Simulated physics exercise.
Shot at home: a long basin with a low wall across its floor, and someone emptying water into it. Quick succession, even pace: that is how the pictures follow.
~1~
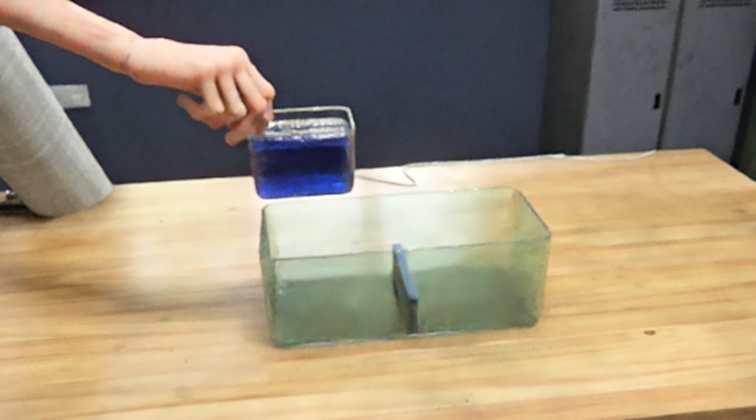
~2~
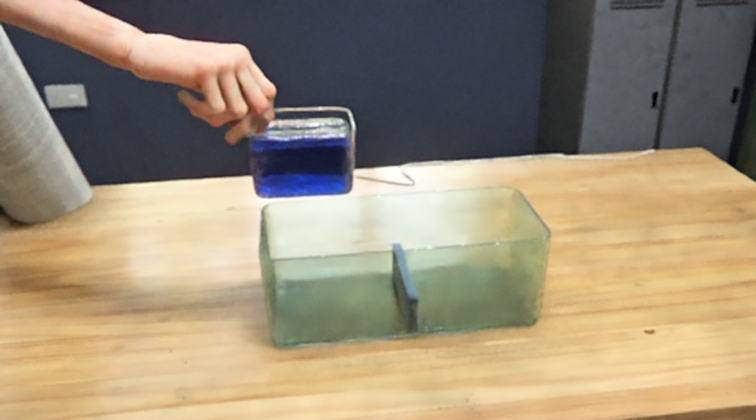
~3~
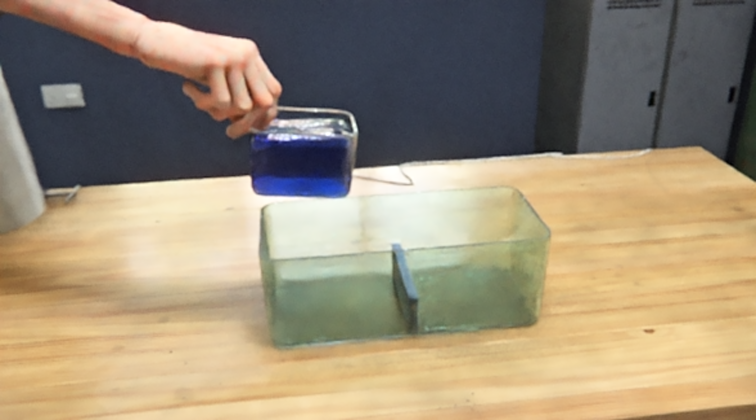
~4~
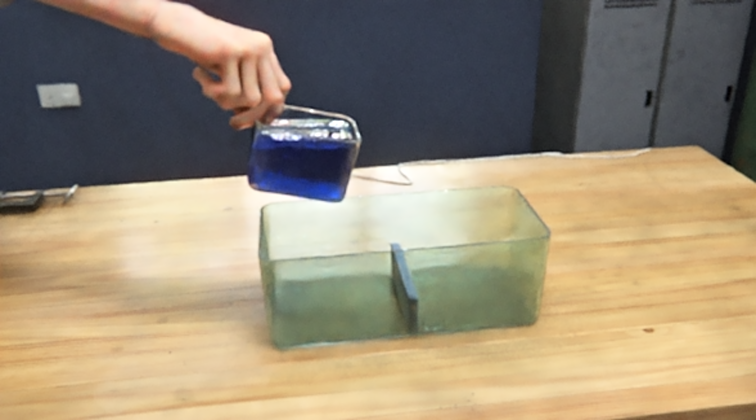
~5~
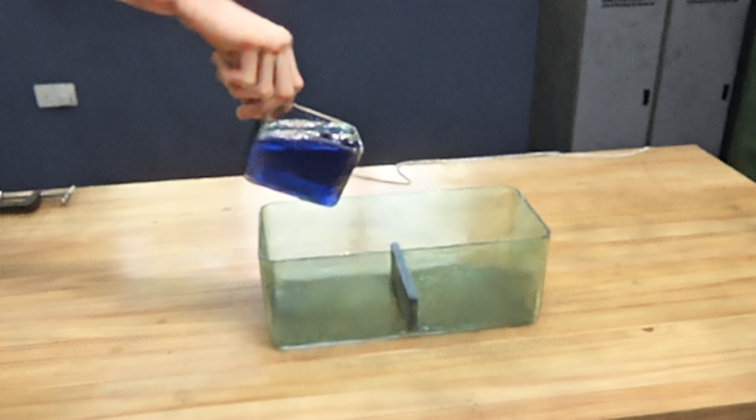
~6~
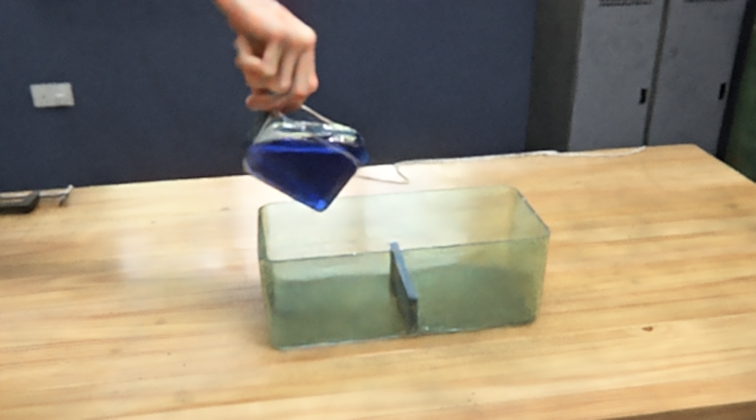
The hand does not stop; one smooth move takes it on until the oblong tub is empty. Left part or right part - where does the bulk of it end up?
The left part.
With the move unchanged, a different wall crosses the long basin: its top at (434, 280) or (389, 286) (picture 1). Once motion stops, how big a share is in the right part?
In order, near 15 and 65 in a hundred.
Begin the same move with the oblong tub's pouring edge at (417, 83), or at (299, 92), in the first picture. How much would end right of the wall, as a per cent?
About 90 and 5 per cent.
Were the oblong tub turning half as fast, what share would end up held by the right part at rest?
Near 60 parts in a hundred.
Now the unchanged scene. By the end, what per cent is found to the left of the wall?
Share approx. 60 per cent.
A moment on, the tilt is 103° and 24 per cent is still to pour, 23 is left of the wall and 27 right of it.
Next, the tilt is 110° and 3 per cent is still to pour, 57 is left of the wall and 36 right of it.
Then the tilt is 110° and 0 per cent is still to pour, 61 is left of the wall and 36 right of it.
Later the tilt is 110° and 0 per cent is still to pour, 61 is left of the wall and 37 right of it.
At rest 61 per cent lies left of the wall, 37 right of it and 2 outside.
